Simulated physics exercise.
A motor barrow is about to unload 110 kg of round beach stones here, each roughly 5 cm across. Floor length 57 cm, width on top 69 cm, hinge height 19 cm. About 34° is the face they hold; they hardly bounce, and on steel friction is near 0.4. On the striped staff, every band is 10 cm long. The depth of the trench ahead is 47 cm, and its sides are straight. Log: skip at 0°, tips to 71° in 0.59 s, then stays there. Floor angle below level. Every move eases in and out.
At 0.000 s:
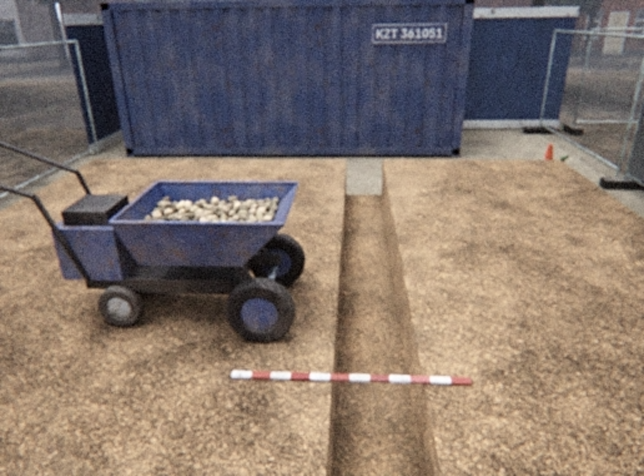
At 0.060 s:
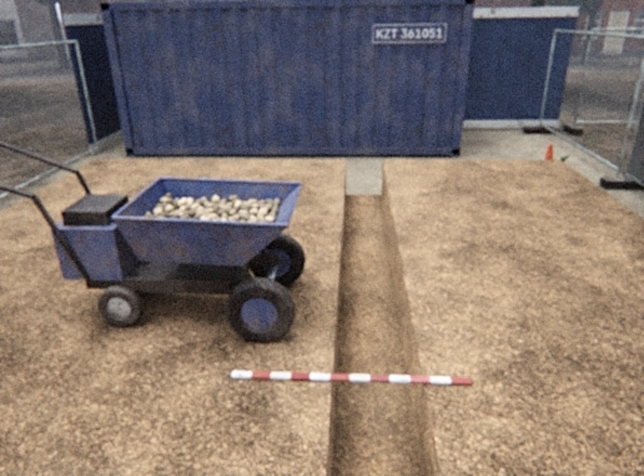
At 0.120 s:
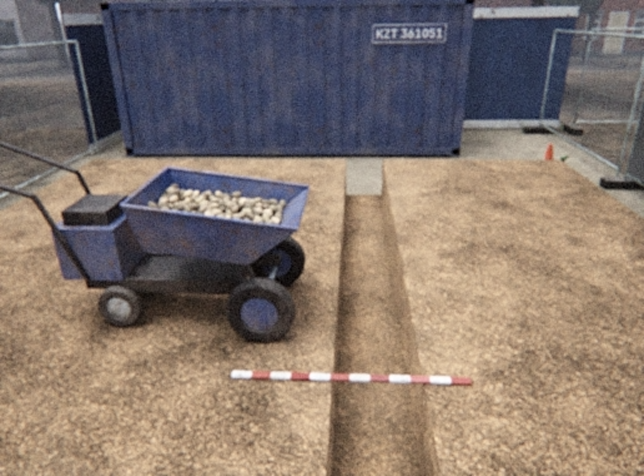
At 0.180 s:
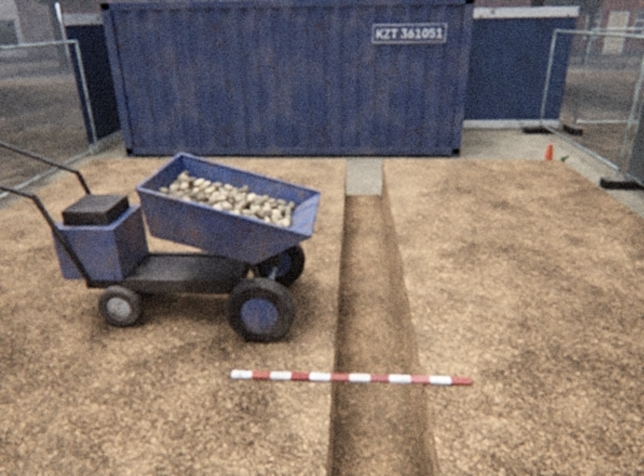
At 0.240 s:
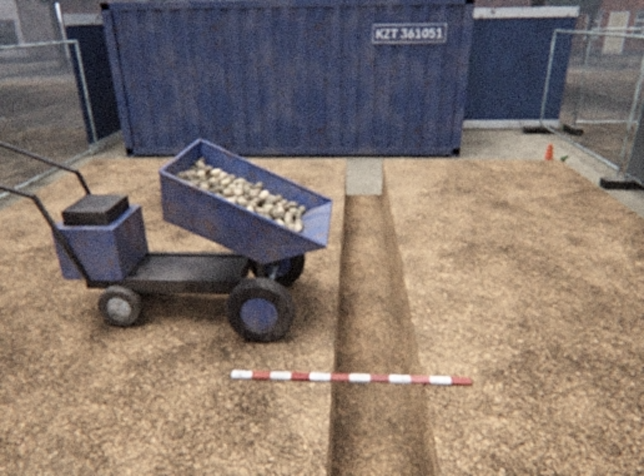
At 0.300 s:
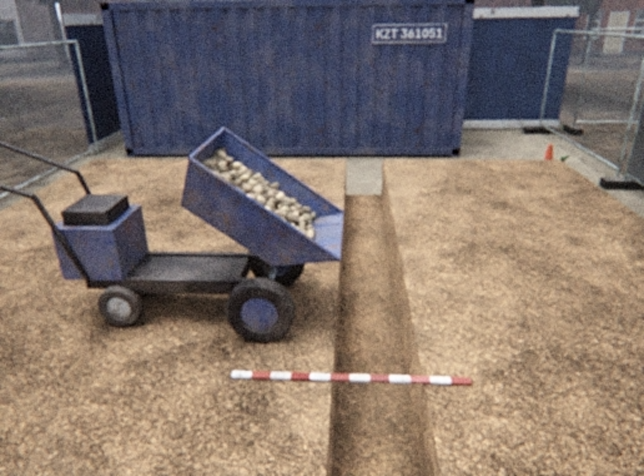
Blue skip of round stones on a parked motor barrow slowly tilting up towards a narrow trench, its right-hand lip lowering.
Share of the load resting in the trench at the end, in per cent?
52 per cent.
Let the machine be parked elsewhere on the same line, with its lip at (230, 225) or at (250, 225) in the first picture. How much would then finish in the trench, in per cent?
That gives roughly 100 per cent and roughly 95 per cent.
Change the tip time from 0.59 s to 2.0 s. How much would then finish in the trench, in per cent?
Roughly 85 per cent.
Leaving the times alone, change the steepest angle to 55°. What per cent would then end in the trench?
Roughly 65% would end there.
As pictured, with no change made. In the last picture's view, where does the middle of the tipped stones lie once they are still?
Roughly (405, 362), I'd say.
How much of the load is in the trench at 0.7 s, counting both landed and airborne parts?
At that moment: Approx. 25 %.
After 0.4 s the floor is at 60°; 100 % in the skip; the foremost stones are at (338, 260).
After 0.7 s the floor is at 71°; 73 % in the skip, 26 % in the trench, 1 % past the trench; the foremost stones are at (416, 305).
After 1.0 s the floor is at 71°; 3 % in the skip, 49 % in the trench, 48 % past the trench; the foremost stones are at (569, 308).
After 3.0 s the floor is at 71°; 0 % in the skip, 52 % in the trench, 48 % past the trench; the foremost stones are past the picture's edge.
